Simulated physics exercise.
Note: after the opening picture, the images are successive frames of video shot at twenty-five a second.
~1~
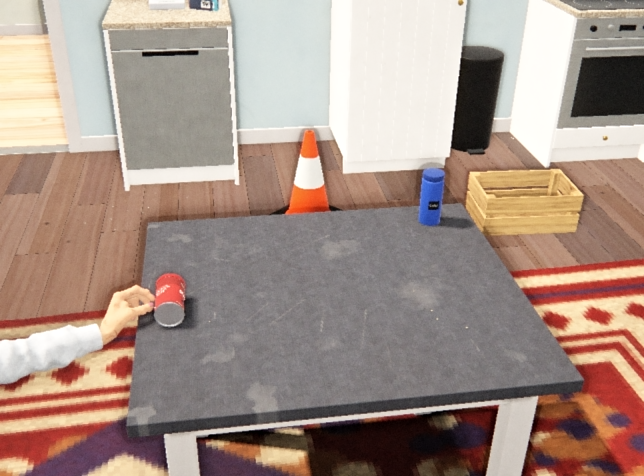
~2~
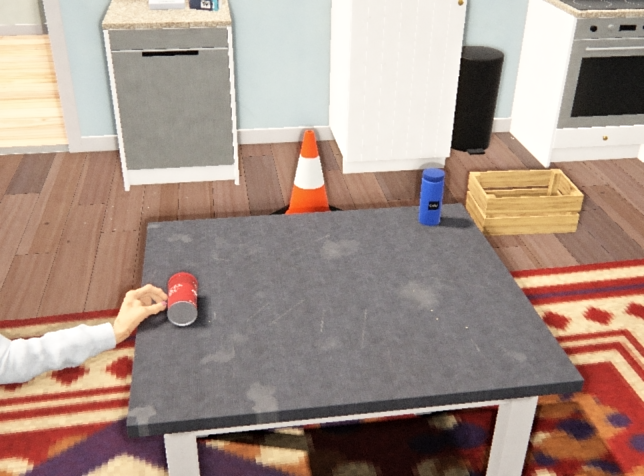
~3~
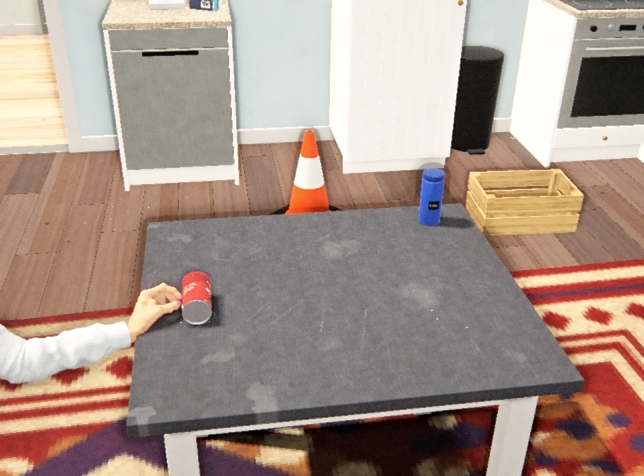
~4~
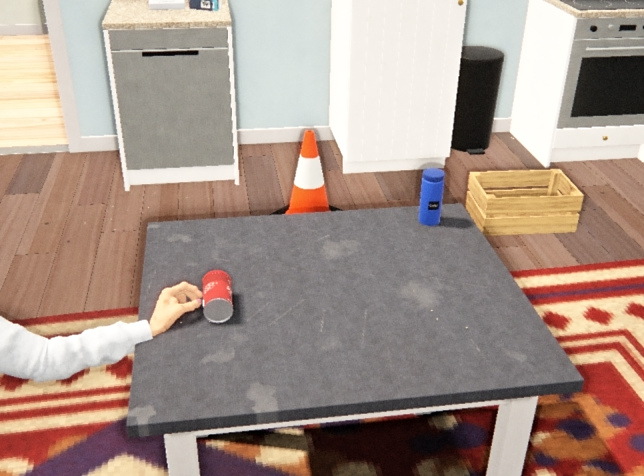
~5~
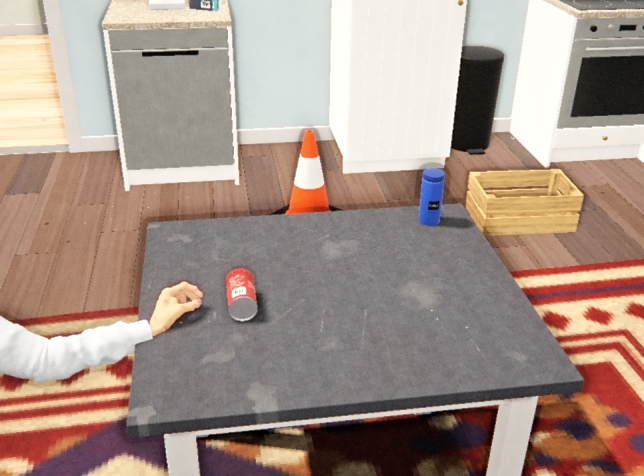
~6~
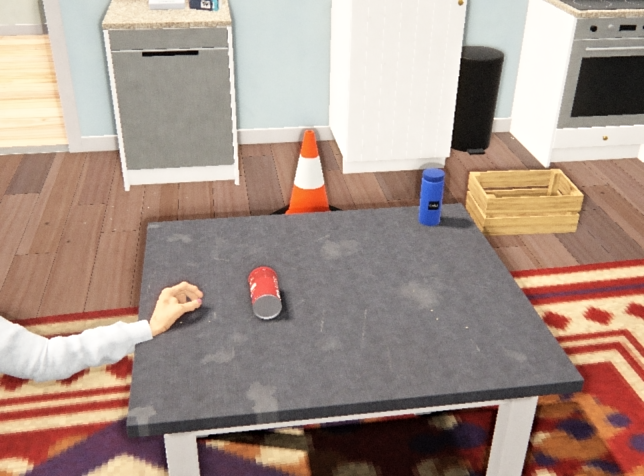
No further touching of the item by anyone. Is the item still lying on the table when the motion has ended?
No, it has left the table.
Then, 0.30 s past the last view, red tin displaced well along near (430, 280).
Then, 0.70 s past the last view, red tin now off the table.
Finally, off the table, red tin.
